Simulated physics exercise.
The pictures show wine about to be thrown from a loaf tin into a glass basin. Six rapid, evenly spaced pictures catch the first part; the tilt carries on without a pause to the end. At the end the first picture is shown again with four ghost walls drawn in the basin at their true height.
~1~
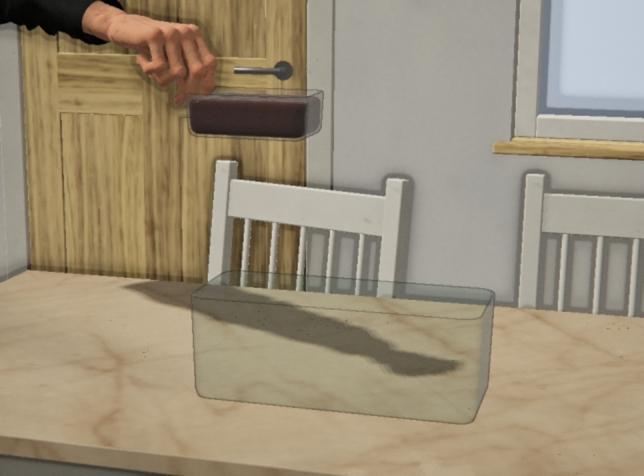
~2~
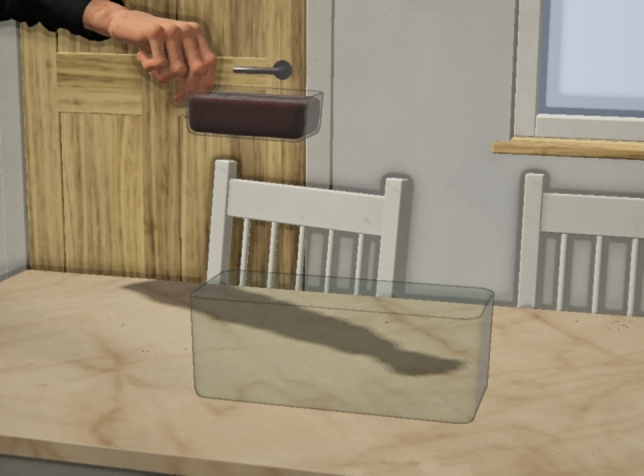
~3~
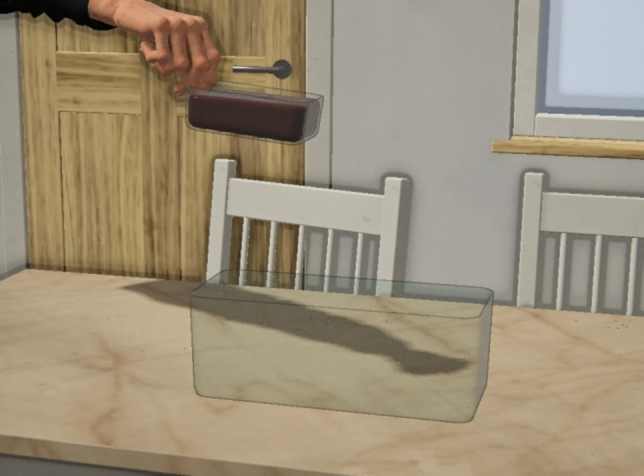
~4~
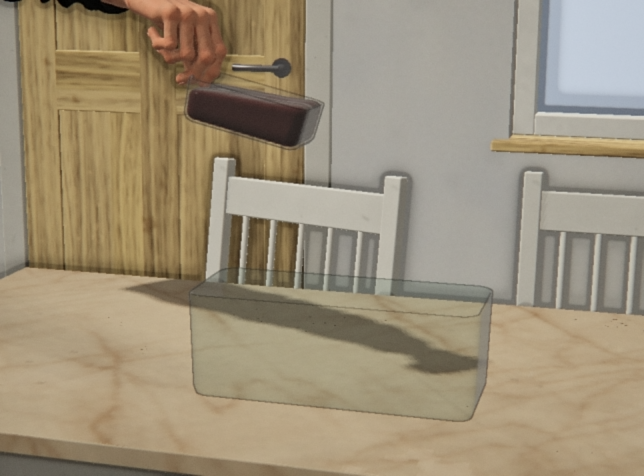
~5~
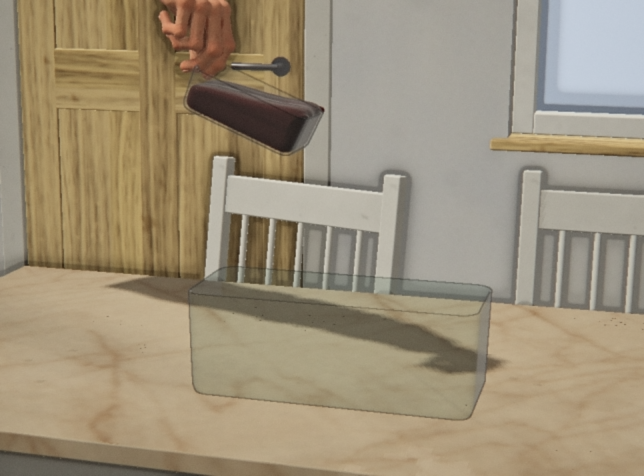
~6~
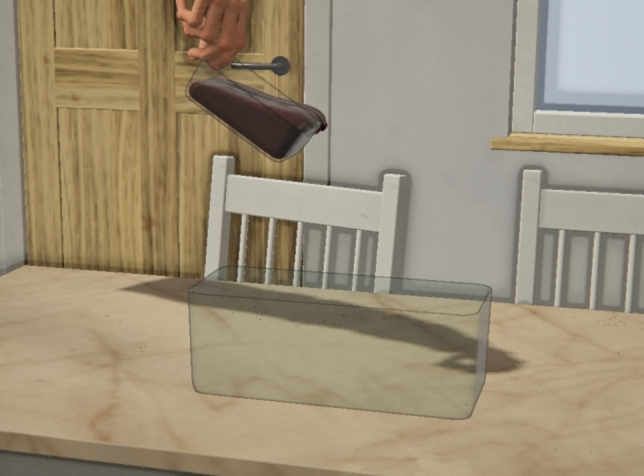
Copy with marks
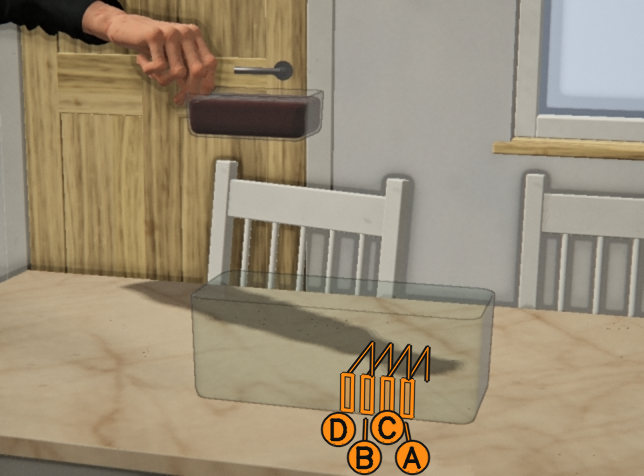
A hand in a dark sleeve, at the upper left, holds a small clear tin of dark red wine above a large, clear glass basin on a pale marbled table, seen from slightly above. Behind are a wooden door with a dark handle, white chairs, grey walls and a window. The tin stays level, then tilts down to the right as the hand shifts right, and wine reaches its lip.
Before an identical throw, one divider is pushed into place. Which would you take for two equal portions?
Choose B.
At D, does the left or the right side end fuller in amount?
The right side.
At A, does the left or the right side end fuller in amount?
The left side.
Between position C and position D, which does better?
It is D.
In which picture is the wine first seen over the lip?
Picture 5.
On the marked copy, A at (405, 423); B at (365, 419); C at (385, 421); D at (346, 417).
Choosing A, about 82 % ends left of the wall and 6 % right of it; 11 % is lost outside.
Choosing B, about 51 % ends left of the wall and 39 % right of it; 10 % is lost outside.
Choosing C, about 82 % ends left of the wall and 5 % right of it; 12 % is lost outside.
Choosing D, about 24 % ends left of the wall and 68 % right of it; 8 % is lost outside.
